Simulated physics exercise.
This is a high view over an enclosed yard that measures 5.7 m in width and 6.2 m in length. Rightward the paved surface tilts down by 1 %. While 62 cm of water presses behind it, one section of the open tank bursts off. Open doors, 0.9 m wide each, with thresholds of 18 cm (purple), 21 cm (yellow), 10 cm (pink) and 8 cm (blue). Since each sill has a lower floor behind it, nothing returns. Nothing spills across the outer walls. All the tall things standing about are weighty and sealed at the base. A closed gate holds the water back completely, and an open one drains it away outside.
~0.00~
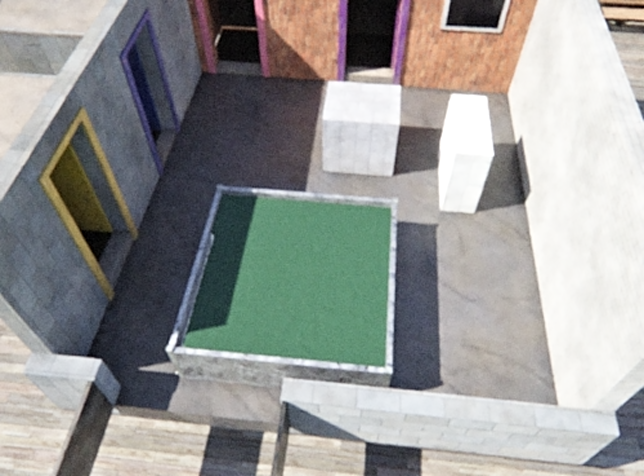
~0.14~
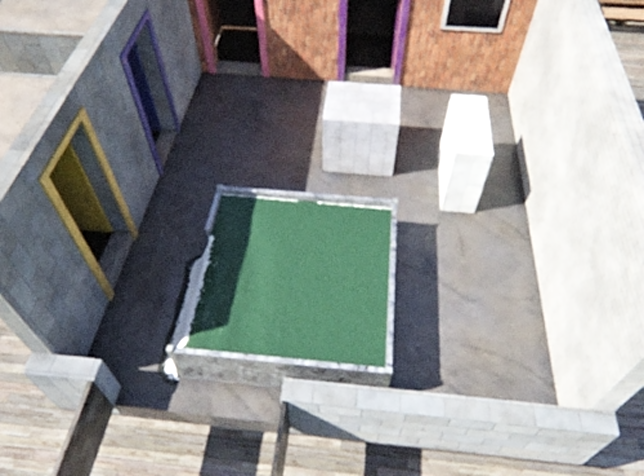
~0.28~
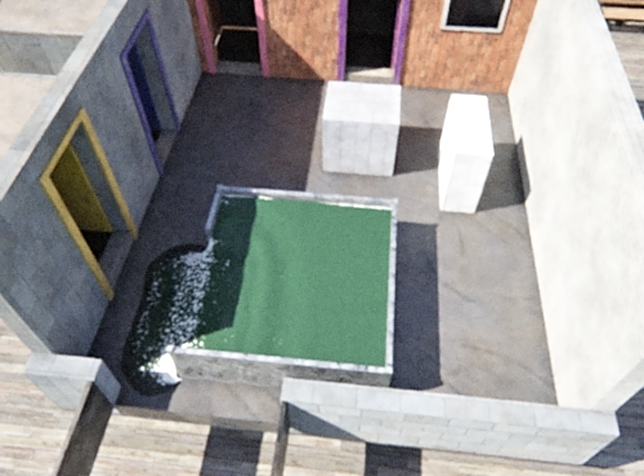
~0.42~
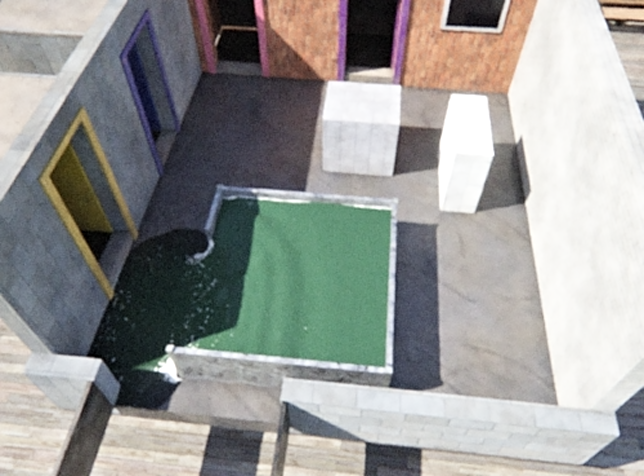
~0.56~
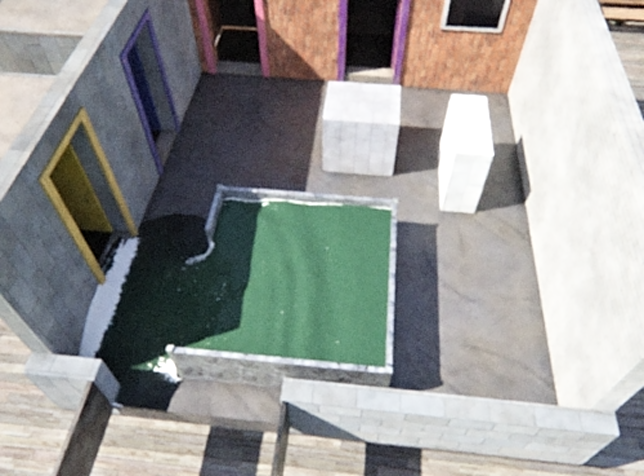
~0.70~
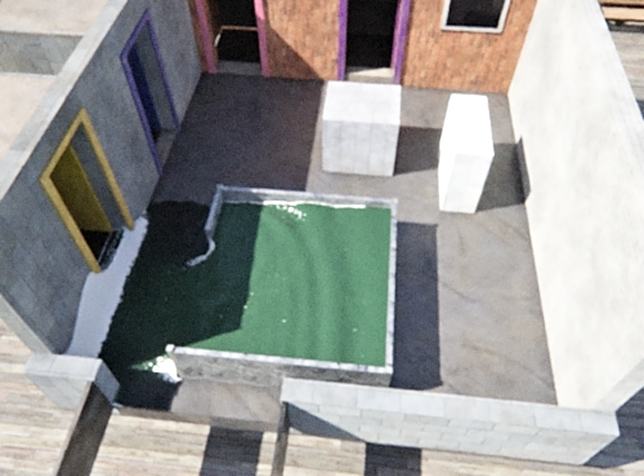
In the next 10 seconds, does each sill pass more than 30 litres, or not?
The purple door lets in a smaller amount than the limit, the yellow door lets in a larger amount than the limit, the pink door lets in a larger amount than the limit, the blue door lets in a smaller amount than the limit.
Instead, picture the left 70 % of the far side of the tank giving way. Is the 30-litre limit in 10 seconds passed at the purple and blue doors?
Purple: Within limit; blue: Beyond limit.
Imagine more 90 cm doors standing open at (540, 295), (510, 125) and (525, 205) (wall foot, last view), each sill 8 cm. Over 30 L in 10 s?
The first one doesn't reach it, the second one exceeds it, and the third one doesn't reach it.
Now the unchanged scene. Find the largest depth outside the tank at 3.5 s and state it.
It gets to some 26 cm.
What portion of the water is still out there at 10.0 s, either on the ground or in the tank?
Roughly 64 in a hundred.
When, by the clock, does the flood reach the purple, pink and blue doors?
The front reaches purple at 3.6 s, pink at 2.6 s, blue at 1.2 s.
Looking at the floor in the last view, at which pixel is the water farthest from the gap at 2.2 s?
(197, 85).
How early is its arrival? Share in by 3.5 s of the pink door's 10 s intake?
Estimate: Around 15 per cent.
After 1.4 s water covers 15 % of the floor and is deepest (58 cm) near (84, 366); purple door not reached, yellow door 39 cm at the sill, 52 L in, pink door not reached, blue door 4 cm at the sill, 0 L in.
After 2.2 s water covers 30 % of the floor and is deepest (47 cm) near (78, 380); purple door not reached, yellow door 39 cm at the sill, 130 L in, pink door not reached, blue door 6 cm at the sill, 0 L in.
After 3.5 s water covers 50 % of the floor and is deepest (26 cm) near (136, 344); purple door not reached, yellow door 25 cm at the sill, 196 L in, pink door 21 cm at the sill, 15 L in, blue door 8 cm at the sill, 0 L in.
After 6.0 s water covers 65 % of the floor and is deepest (18 cm) near (107, 384); purple door 9 cm at the sill, 0 L in, yellow door 15 cm at the sill, 202 L in, pink door 14 cm at the sill, 99 L in, blue door 6 cm at the sill, 0 L in.
After 10.0 s water covers 90 % of the floor and is deepest (14 cm) near (504, 101); purple door 7 cm at the sill, 0 L in, yellow door 9 cm at the sill, 202 L in, pink door 9 cm at the sill, 112 L in, blue door 3 cm at the sill, 0 L in.
